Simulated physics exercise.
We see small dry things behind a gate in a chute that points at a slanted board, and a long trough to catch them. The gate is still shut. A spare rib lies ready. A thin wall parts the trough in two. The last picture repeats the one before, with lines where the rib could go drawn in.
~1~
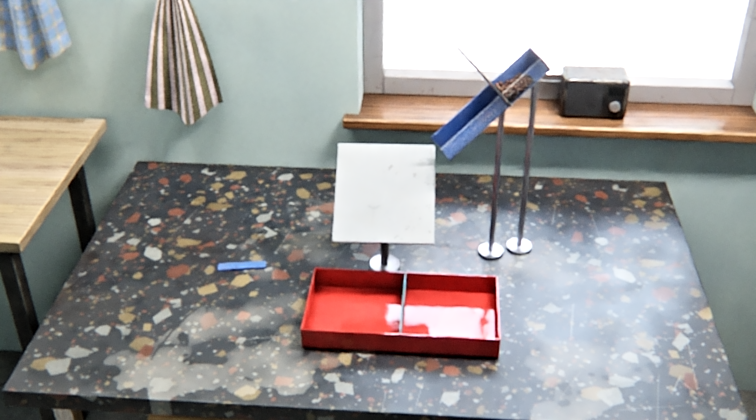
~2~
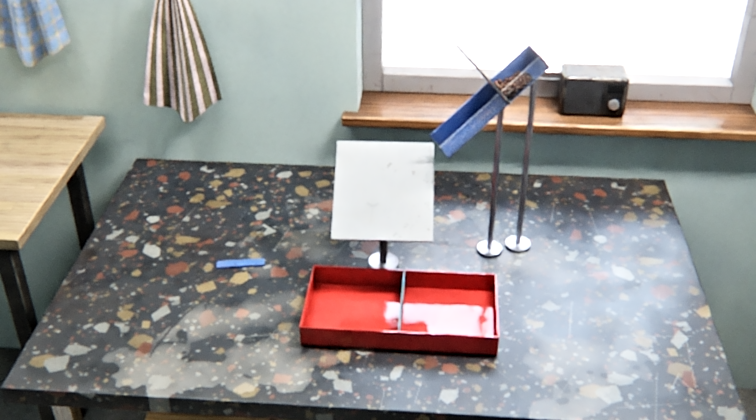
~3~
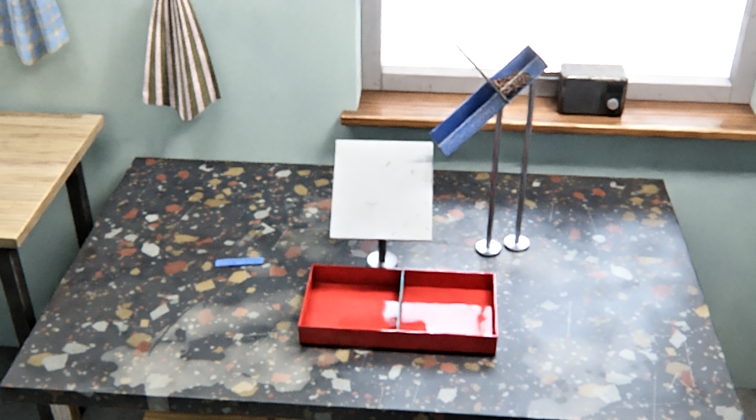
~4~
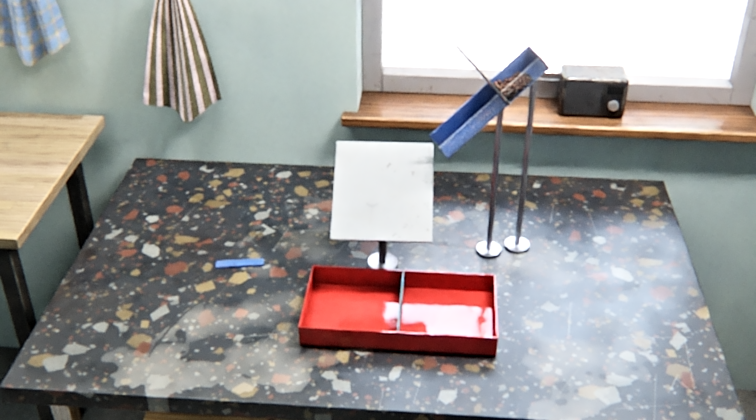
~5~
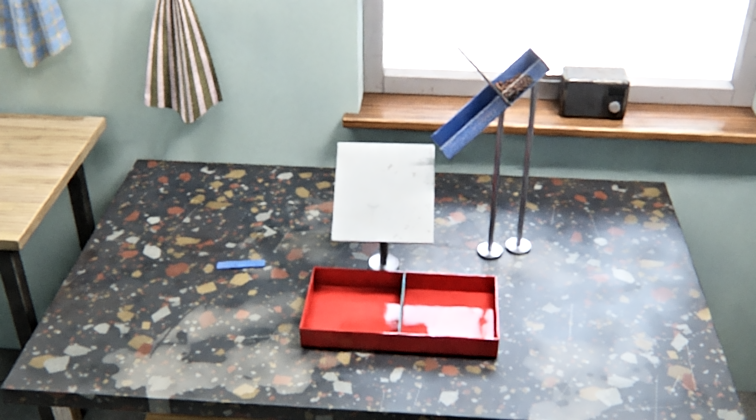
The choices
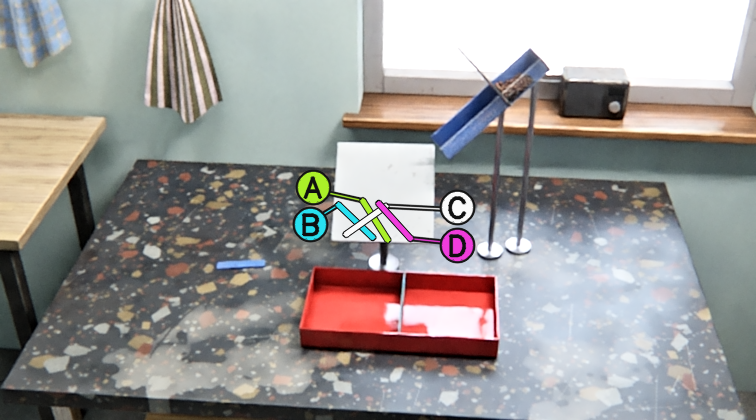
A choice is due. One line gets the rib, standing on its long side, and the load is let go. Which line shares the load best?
Line A.
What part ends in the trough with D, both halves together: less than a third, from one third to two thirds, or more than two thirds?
More than two thirds.
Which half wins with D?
The right half.
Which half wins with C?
The left half.
On the marked copy, line A from (362, 200) to (387, 240); line B from (338, 204) to (372, 237); line C from (385, 206) to (345, 234); line D from (378, 203) to (410, 238).
For line A, of what is caught, roughly a third in the left half, roughly two thirds in the right.
For line B, of what is caught, almost all in the left half, about a tenth in the right.
For line C, of what is caught, almost all in the left half, about a tenth in the right.
For line D, of what is caught, just a few in the left half, almost all in the right.
